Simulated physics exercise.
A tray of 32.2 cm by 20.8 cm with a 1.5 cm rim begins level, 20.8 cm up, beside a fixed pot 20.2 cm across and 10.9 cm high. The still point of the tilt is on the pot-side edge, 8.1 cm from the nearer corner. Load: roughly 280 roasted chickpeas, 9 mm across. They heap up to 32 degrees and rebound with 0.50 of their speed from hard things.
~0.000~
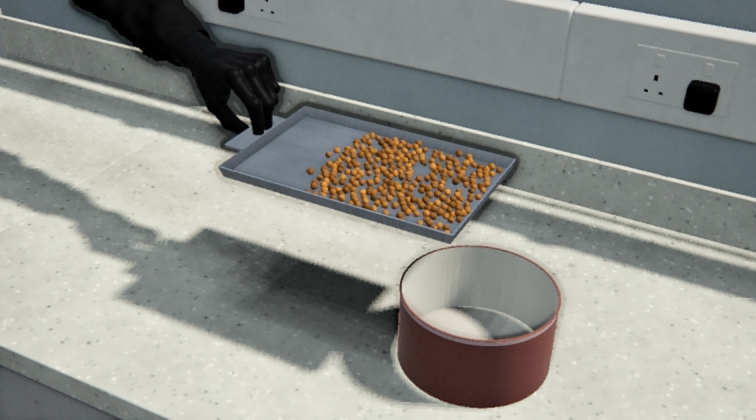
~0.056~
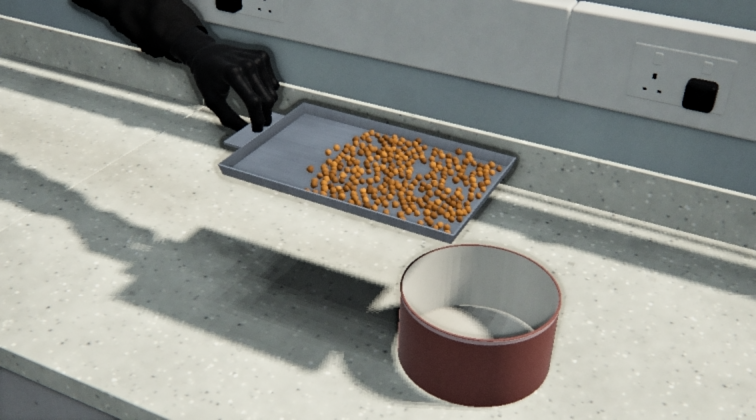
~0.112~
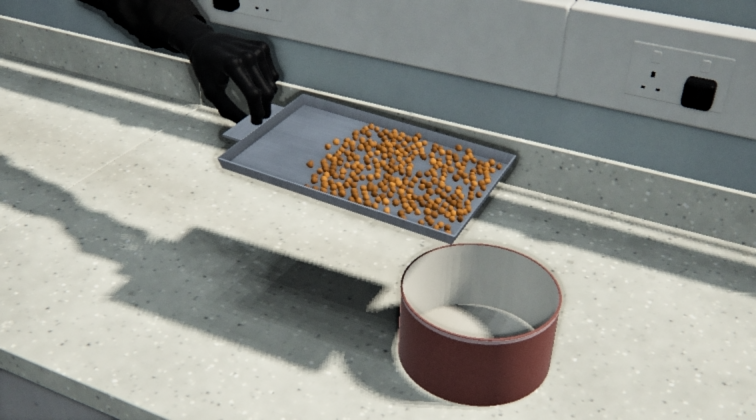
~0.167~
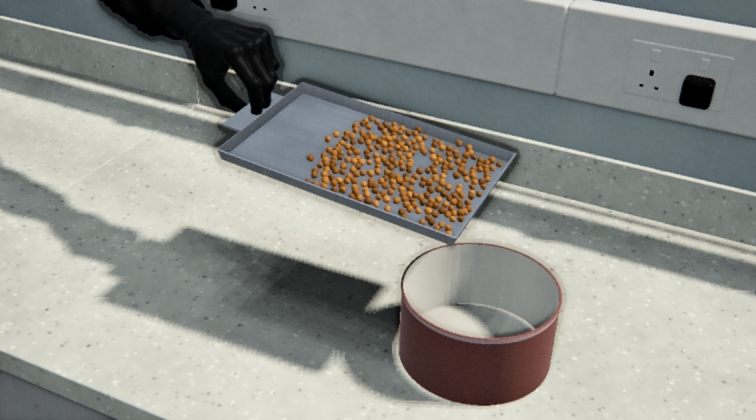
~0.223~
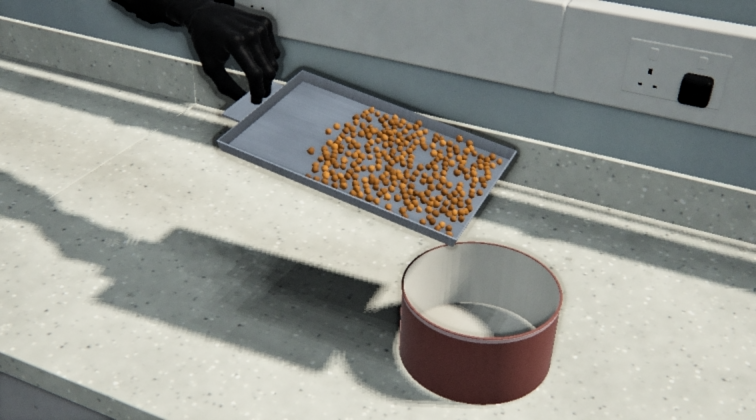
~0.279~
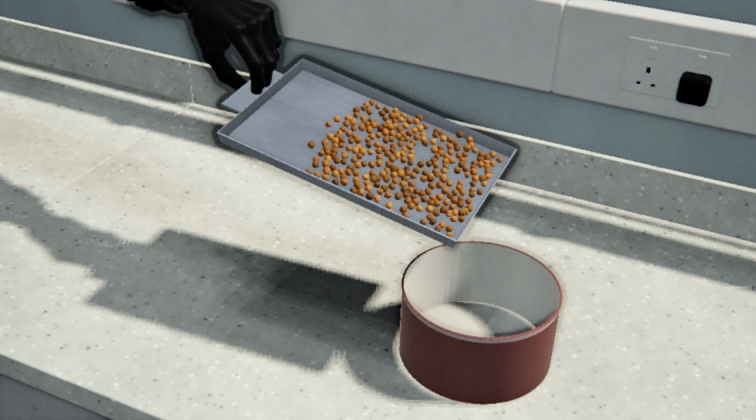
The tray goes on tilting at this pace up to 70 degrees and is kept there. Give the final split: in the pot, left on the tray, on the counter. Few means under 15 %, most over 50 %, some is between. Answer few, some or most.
Pot: Few, tray: Most, counter: Few.
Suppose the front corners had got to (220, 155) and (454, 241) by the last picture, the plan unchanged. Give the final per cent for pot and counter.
Pot 0, counter 0.
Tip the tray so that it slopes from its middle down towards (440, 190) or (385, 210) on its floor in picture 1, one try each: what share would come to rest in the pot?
Some 0 and 0 per cent.
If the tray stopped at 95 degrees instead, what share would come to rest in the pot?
Then about 100 per cent.
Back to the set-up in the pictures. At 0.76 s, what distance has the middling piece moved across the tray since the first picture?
Some 5 cm.
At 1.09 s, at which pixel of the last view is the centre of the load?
Near (449, 172).
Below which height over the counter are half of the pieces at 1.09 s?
Roughly 26 cm.
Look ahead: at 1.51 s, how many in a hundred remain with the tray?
Roughly 100 per cent.
After 0.76 s, tilt 40 degrees; the tray holds 100 %, the pot 0 %.
After 1.09 s, tilt 58 degrees; the tray holds 100 %, the pot 0 %.
After 1.51 s, tilt 70 degrees; the tray holds 100 %, the pot 0 %.
By 2.0 s all is still; pot 0 %, tray 100 %, counter 0 %.
